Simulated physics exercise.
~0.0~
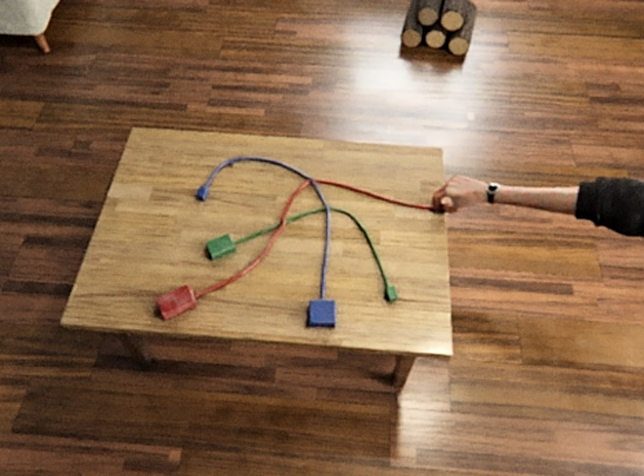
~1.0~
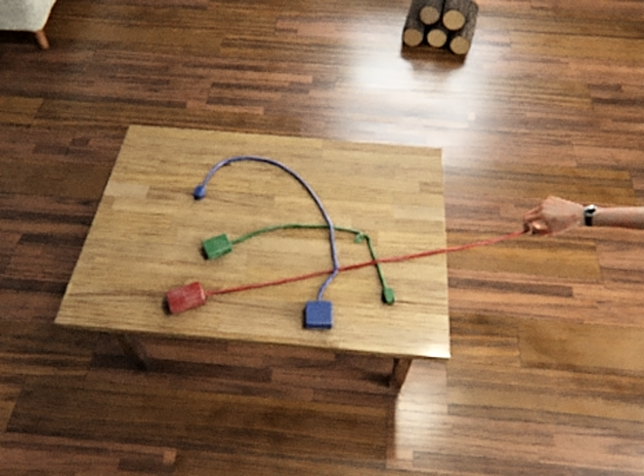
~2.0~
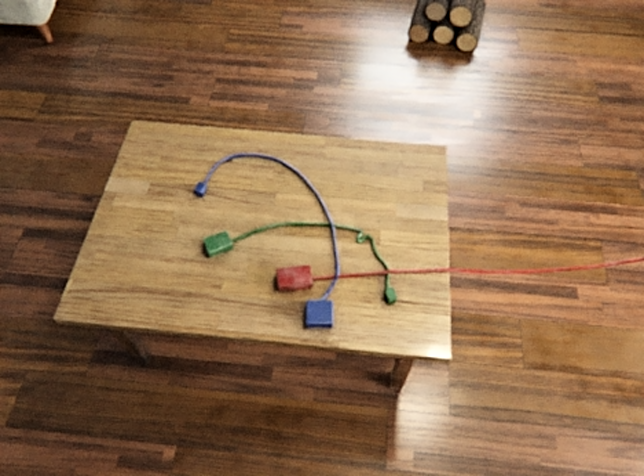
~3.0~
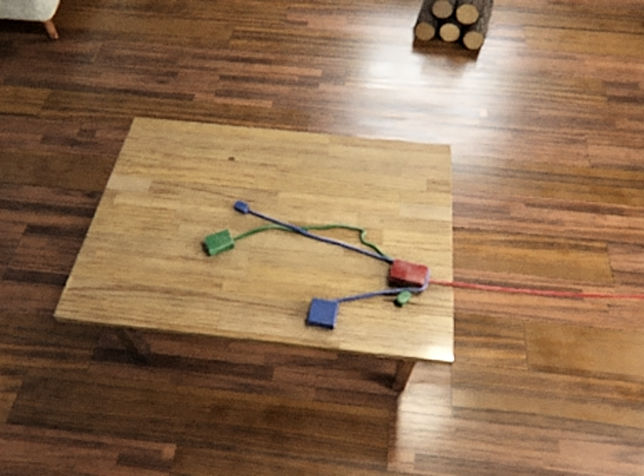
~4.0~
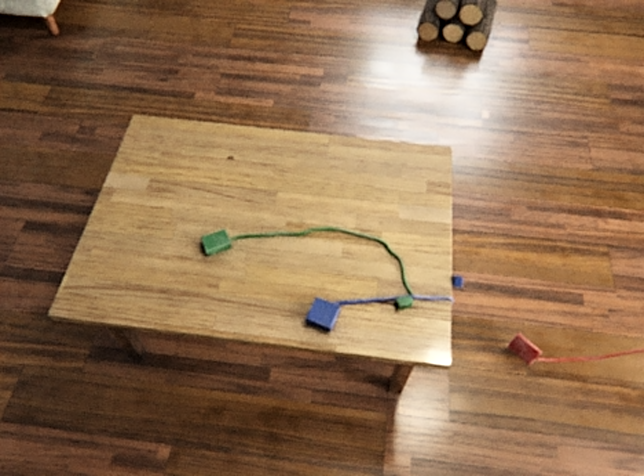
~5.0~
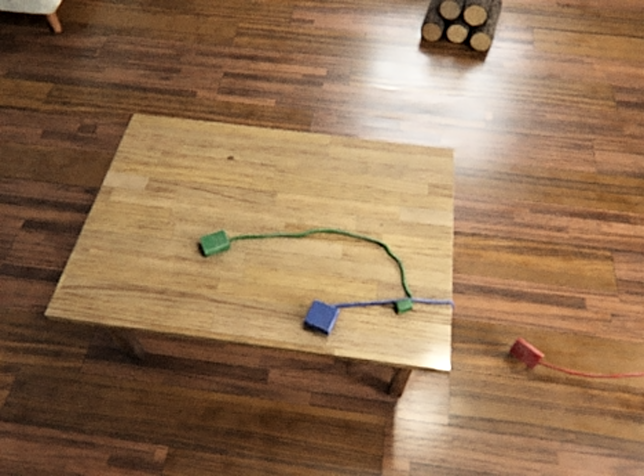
A hand at the right grips a red lead tangled with a blue and a green one on a light wooden table, seen from above in a room with a dark plank floor and stacked logs behind. It draws the red lead rightwards and slightly nearer, straightening it, then leaves view as the red charger slides across the top. The charger catches the blue lead, dragging it and its small plug right and nudging the green plug. The red charger drops off the right edge, and the blue plug follows. Finally, the green and blue chargers remain on the table, the blue lead reaching the edge.
